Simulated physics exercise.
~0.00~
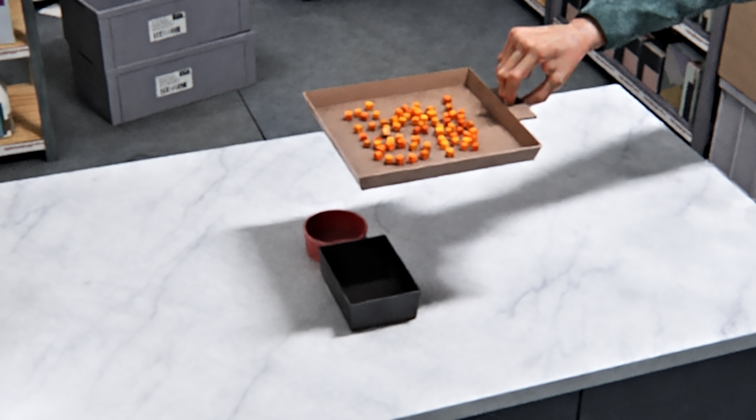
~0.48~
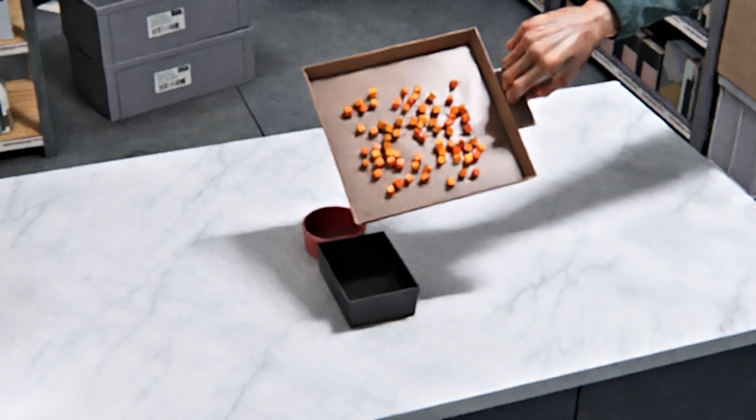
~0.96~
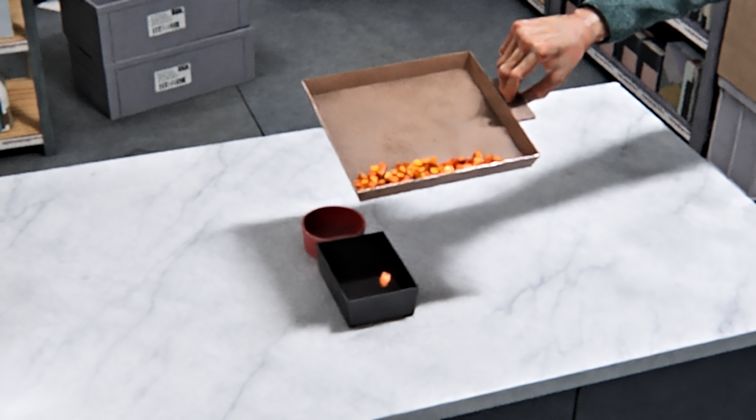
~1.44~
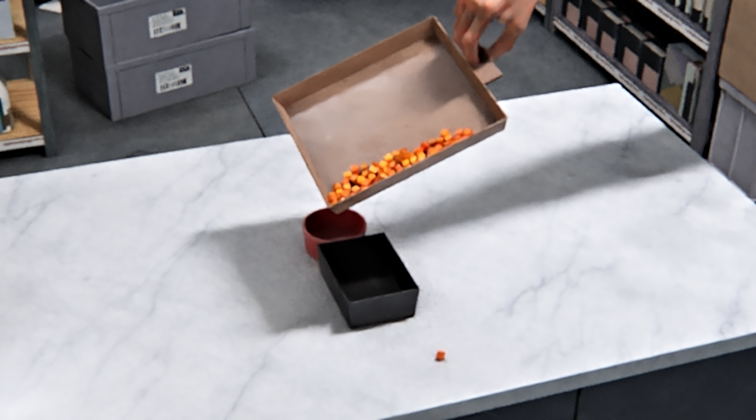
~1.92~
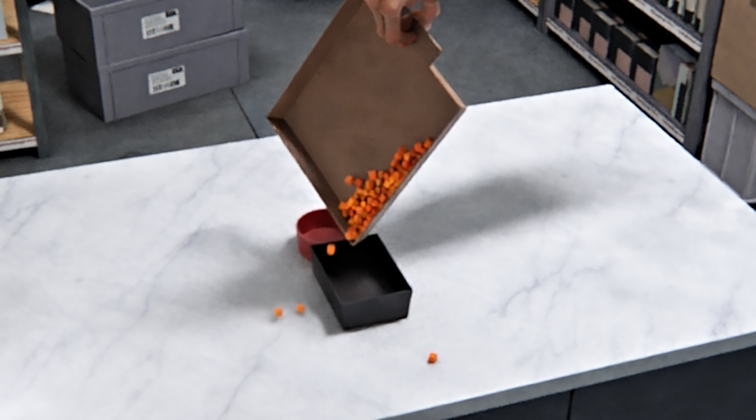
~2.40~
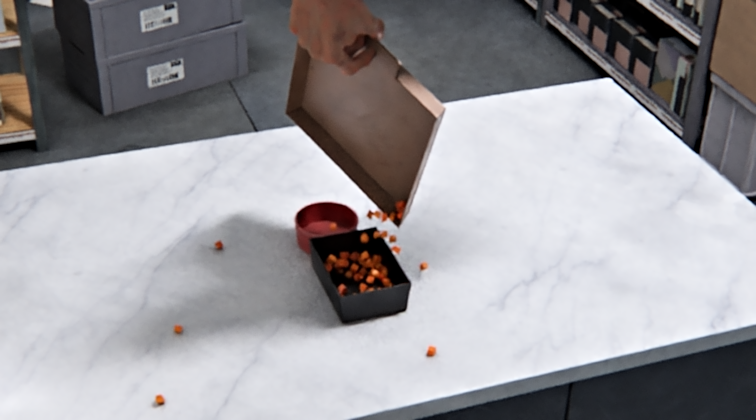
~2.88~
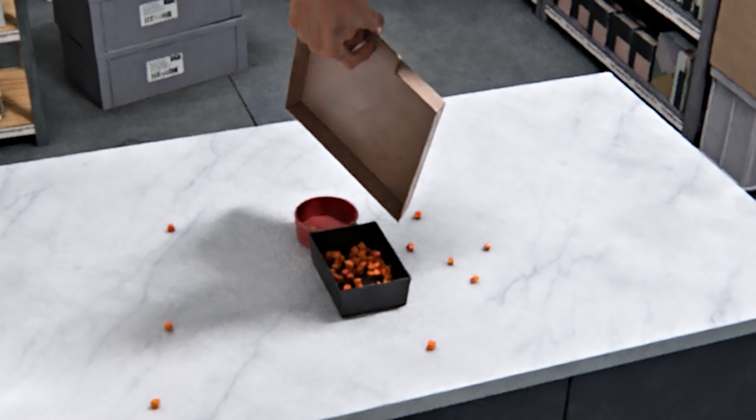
In this clip, a hand tilts a brown tray of orange carrot cubes over a marble table, levels it somewhat, then moves it left and tips it steeply, leaving most cubes in a black tin, several scattered on the table, and the tray empty.
